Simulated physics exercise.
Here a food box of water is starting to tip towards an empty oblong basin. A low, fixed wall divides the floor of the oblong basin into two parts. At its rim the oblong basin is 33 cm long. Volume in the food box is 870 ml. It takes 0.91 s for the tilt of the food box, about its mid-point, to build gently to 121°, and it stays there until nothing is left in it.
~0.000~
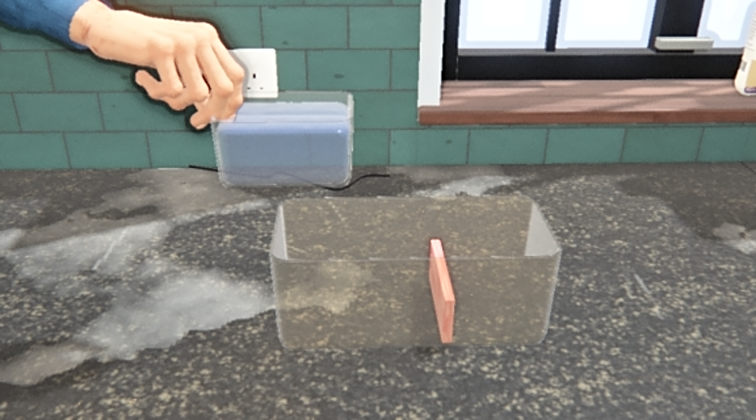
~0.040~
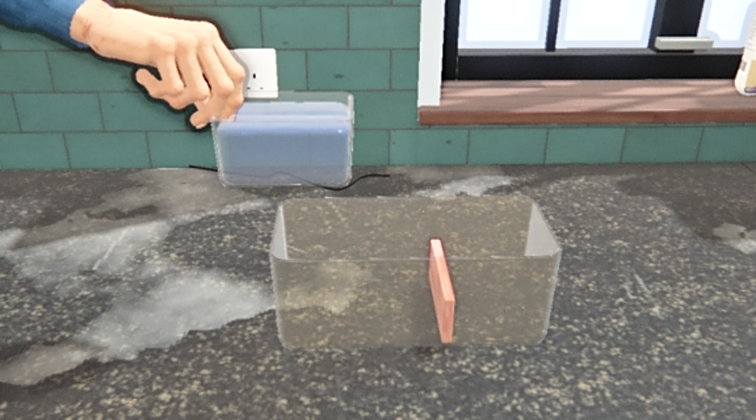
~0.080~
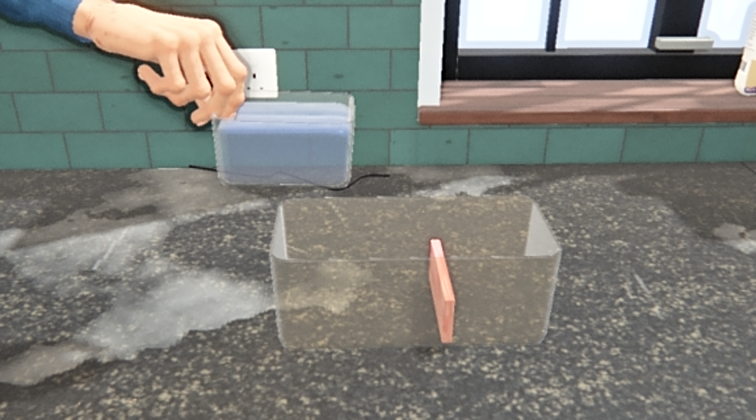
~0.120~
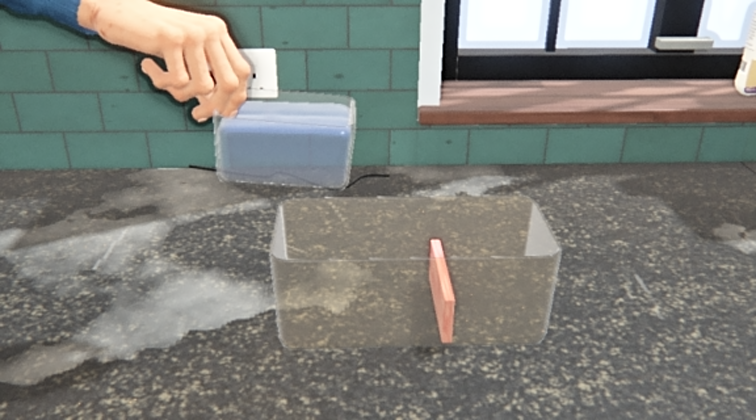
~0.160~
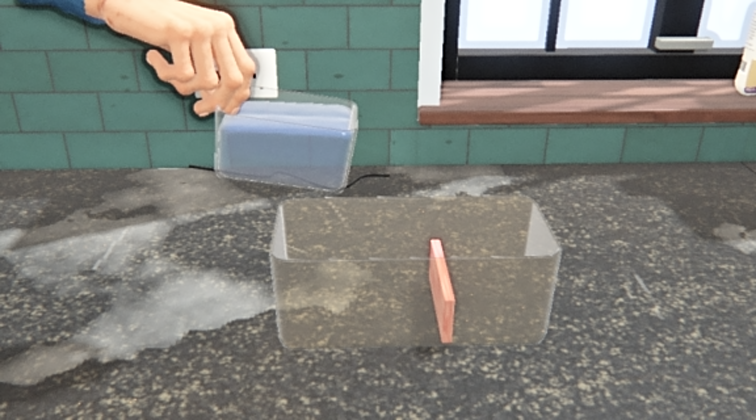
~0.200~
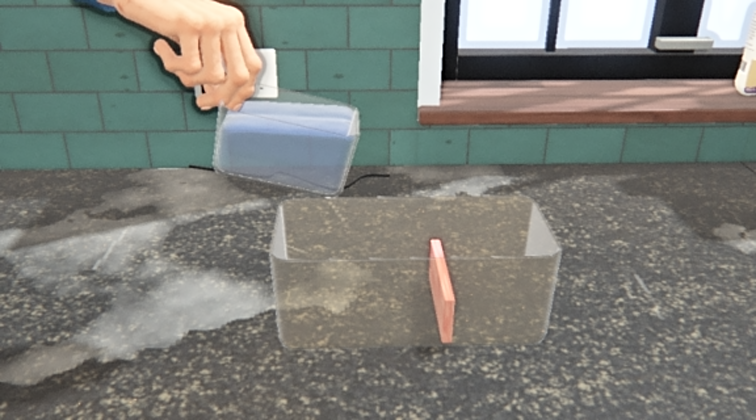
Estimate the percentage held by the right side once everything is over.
I would say 4 per cent.
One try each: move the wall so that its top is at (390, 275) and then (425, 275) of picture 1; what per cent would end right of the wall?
First try about 65 %, second try about 15 %.
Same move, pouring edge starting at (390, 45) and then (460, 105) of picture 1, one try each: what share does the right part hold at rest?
Near 55 in a hundred on the first go and near 80 in a hundred on the second.
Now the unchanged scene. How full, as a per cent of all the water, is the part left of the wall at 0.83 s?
That share comes to around 90 in a hundred.
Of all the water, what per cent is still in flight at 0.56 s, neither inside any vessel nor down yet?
Close to 36 in a hundred.
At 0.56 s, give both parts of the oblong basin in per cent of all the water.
About 30 left, 0 right.
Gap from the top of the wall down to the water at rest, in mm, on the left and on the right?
Left about 32 mm, while the right is about 60 mm.
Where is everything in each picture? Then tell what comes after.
In the first picture, it leans 0°; its right rim is at (351, 107); the water meets the walls at (222, 116) and (350, 115); the oblong basin's rim runs from (276, 229) to (547, 225); the wall's top is at (442, 269).
In the second picture, it leans 1°; its right rim is at (352, 108); the water meets the walls at (222, 116) and (350, 115).
In the third picture, it leans 2°; its right rim is at (353, 110); the water meets the walls at (223, 115) and (351, 116).
In the fourth picture, it leans 5°; its right rim is at (354, 113); the water meets the walls at (224, 114) and (352, 117).
In the fifth picture, it leans 9°; its right rim is at (356, 118); the water meets the walls at (225, 114) and (353, 118).
In the sixth picture, it leans 14°; its right rim is at (357, 123); the water meets the walls at (226, 115) and (356, 119).
By 0.56 s the tilt is 83° and 35 per cent is still to pour, 30 is left of the wall and 0 right of it.
By 0.83 s the tilt is 119° and 3 per cent is still to pour, 90 is left of the wall and 1 right of it.
By 1.11 s the tilt is 121° and 0 per cent is still to pour, 93 is left of the wall and 4 right of it.
By 1.41 s the tilt is 121° and 0 per cent is still to pour, 93 is left of the wall and 4 right of it.
At rest 93 per cent lies left of the wall, 4 right of it and 2 outside.
